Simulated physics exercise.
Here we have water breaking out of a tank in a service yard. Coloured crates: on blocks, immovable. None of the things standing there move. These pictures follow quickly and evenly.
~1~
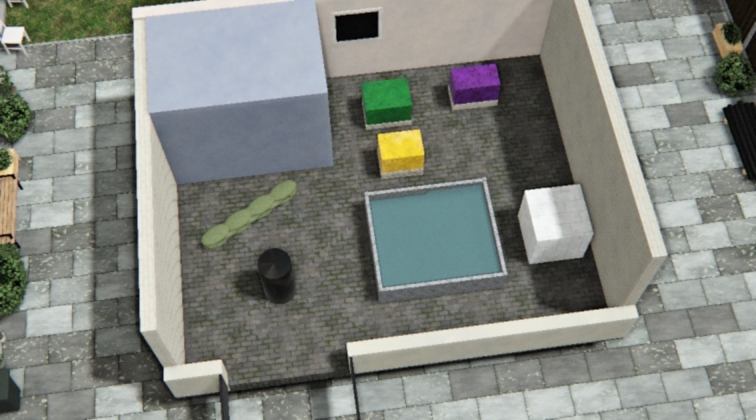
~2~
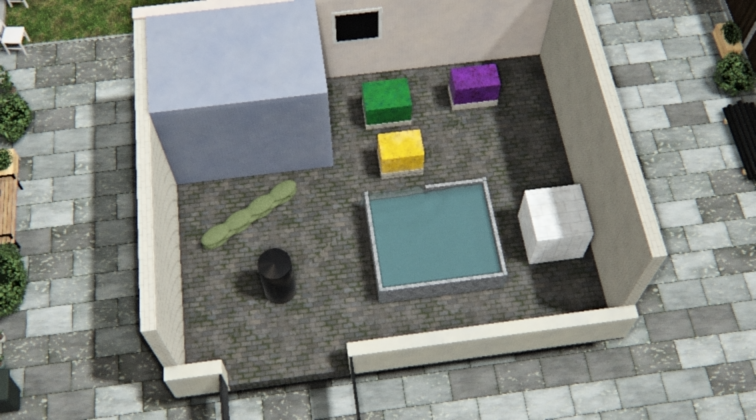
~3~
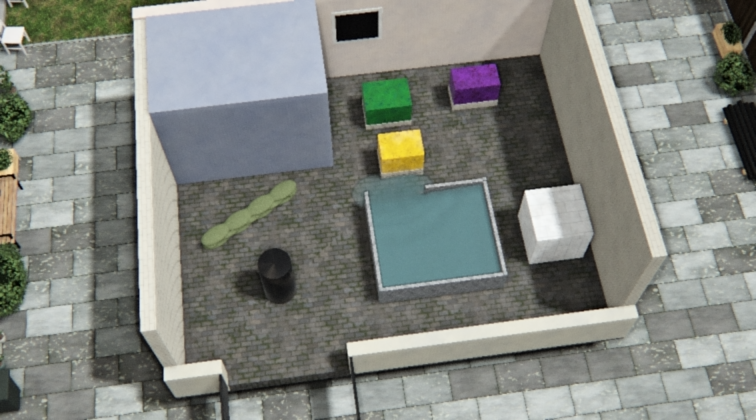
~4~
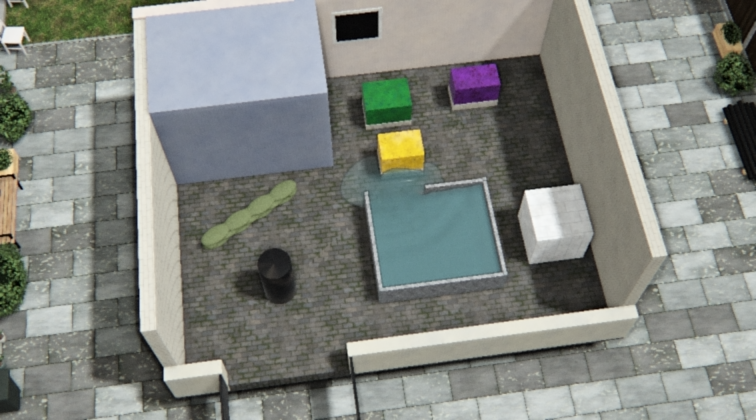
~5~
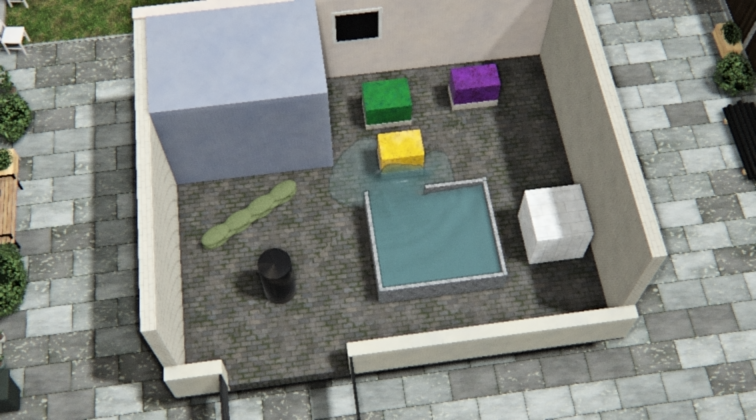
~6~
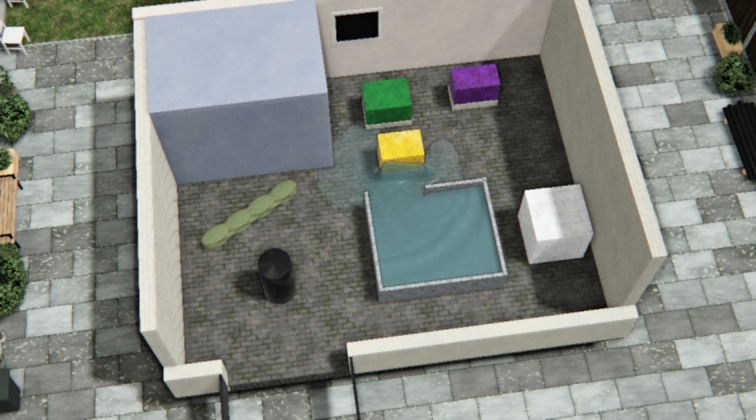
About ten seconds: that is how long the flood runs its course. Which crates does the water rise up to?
My prediction: The purple crate will avoid the water. The green crate will avoid the water. The yellow crate will meet the water.
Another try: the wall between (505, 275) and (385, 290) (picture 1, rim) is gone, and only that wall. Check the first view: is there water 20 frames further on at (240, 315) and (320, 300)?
Submerged, then submerged.
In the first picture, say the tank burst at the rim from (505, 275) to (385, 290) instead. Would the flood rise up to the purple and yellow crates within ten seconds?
In short: Purple crate escapes it, yellow crate is spared.
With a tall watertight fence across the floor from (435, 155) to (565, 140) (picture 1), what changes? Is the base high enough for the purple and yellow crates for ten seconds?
Here is what I get: The purple one is left untouched, while the yellow one gets reached.
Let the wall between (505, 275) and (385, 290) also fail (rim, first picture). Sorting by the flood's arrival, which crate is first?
My answer: The purple one.
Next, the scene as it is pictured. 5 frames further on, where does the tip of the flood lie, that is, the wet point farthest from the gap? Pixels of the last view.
About (327, 80).
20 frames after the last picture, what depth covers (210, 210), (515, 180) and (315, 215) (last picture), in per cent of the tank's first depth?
Roughly 6 per cent, 6 per cent and 6 per cent.
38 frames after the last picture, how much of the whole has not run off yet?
I'd estimate close to 100 per cent.
A moment on, water covers 20 % of the floor; the purple crate water round its plinth, the green crate water round its plinth, the yellow crate water round its plinth.
Next, water covers 35 % of the floor; the purple crate water round its plinth, the green crate water round its plinth, the yellow crate water round its plinth.
Then, water covers 55 % of the floor; the purple crate water round its plinth, the green crate water round its plinth, the yellow crate water round its plinth.
Later, water covers 70 % of the floor; the purple crate water round its plinth, the green crate water round its plinth, the yellow crate water round its plinth.
In the end, water covers 90 % of the floor; the purple crate stayed above the water, the green crate stayed above the water, the yellow crate was topped.
